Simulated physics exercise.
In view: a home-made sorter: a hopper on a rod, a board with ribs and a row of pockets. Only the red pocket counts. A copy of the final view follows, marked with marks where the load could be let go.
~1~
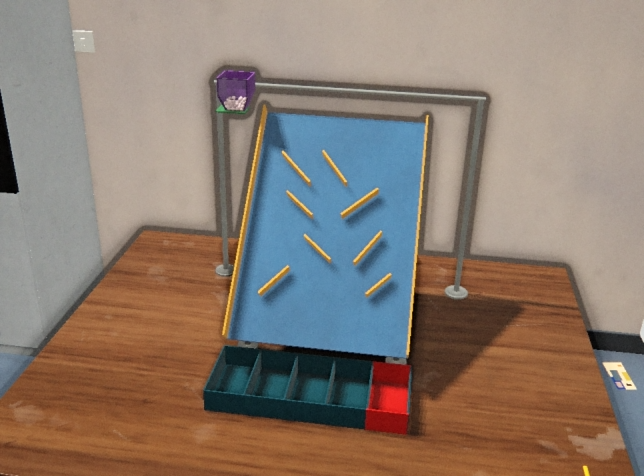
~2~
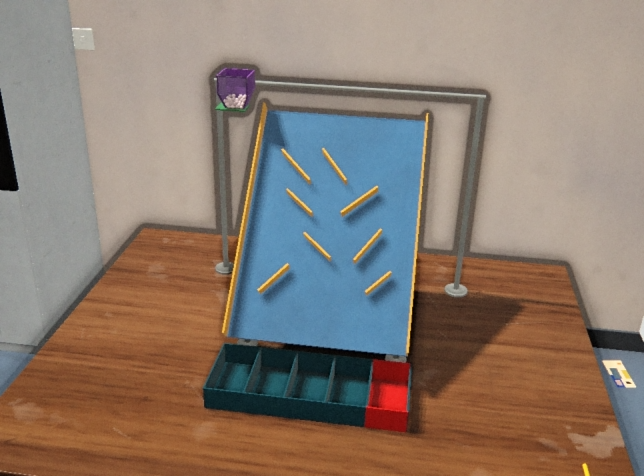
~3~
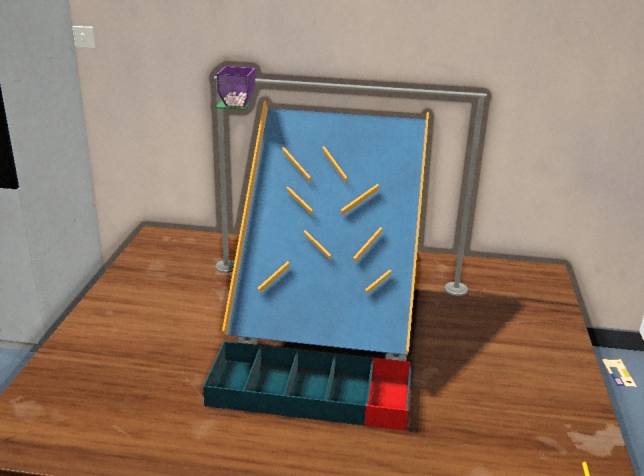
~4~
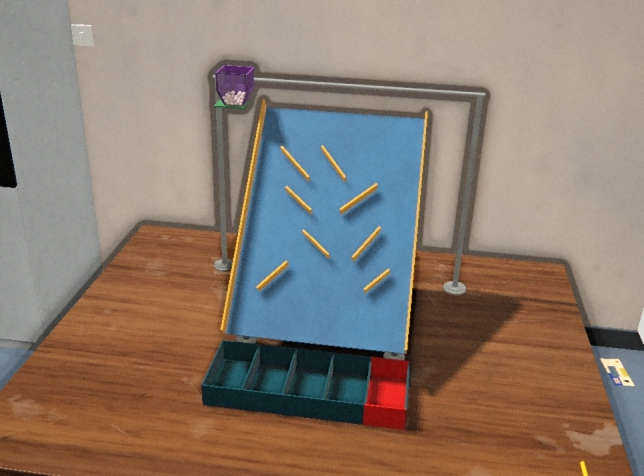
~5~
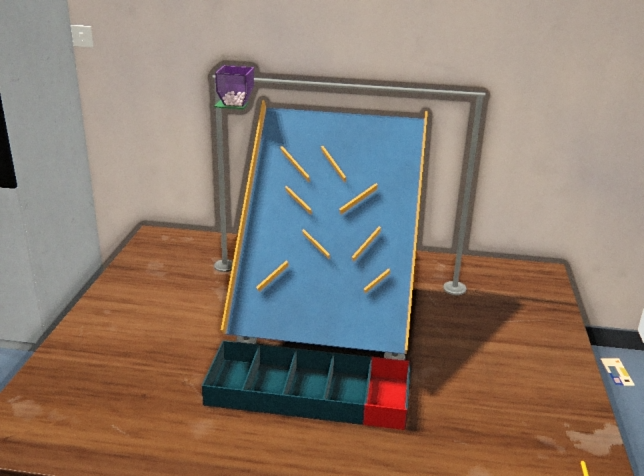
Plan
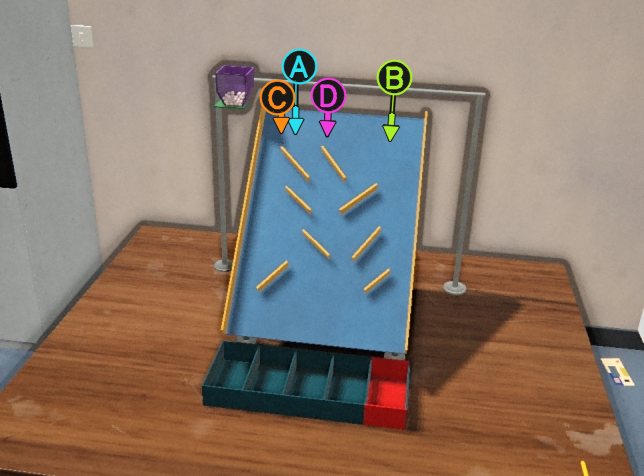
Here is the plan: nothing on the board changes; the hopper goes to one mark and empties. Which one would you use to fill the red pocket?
B works best here.
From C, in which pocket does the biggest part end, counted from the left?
The first.
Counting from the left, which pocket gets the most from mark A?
The fourth from the left.
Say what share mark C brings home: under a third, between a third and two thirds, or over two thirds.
Under a third.
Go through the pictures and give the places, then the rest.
Hopper at (237, 102), sugar pearls, door shut, in the first frame.
Ribs (282, 149) to (309, 179), (323, 148) to (346, 180), (287, 189) to (312, 212), in the second frame.
Ribs (342, 210) to (378, 185), (304, 231) to (330, 255), (354, 258) to (381, 228), in the third frame.
Ribs (257, 288) to (287, 261), (364, 289) to (389, 269), in the fourth frame.
Red pocket at (385, 416), number 5 of 5 from the left, in the fifth frame.
On the marked copy, mark A meets the board at (295, 128); mark B meets the board at (390, 135); mark C meets the board at (281, 127); mark D meets the board at (327, 130).
With A, a small part in the red pocket, most in other pockets, a small part outside the box.
With B, about a third in the red pocket, about half in other pockets, a stray few outside the box.
With C, a small part in the red pocket, most in other pockets, a small part outside the box.
With D, a small part in the red pocket, about two thirds in other pockets, a small part outside the box.
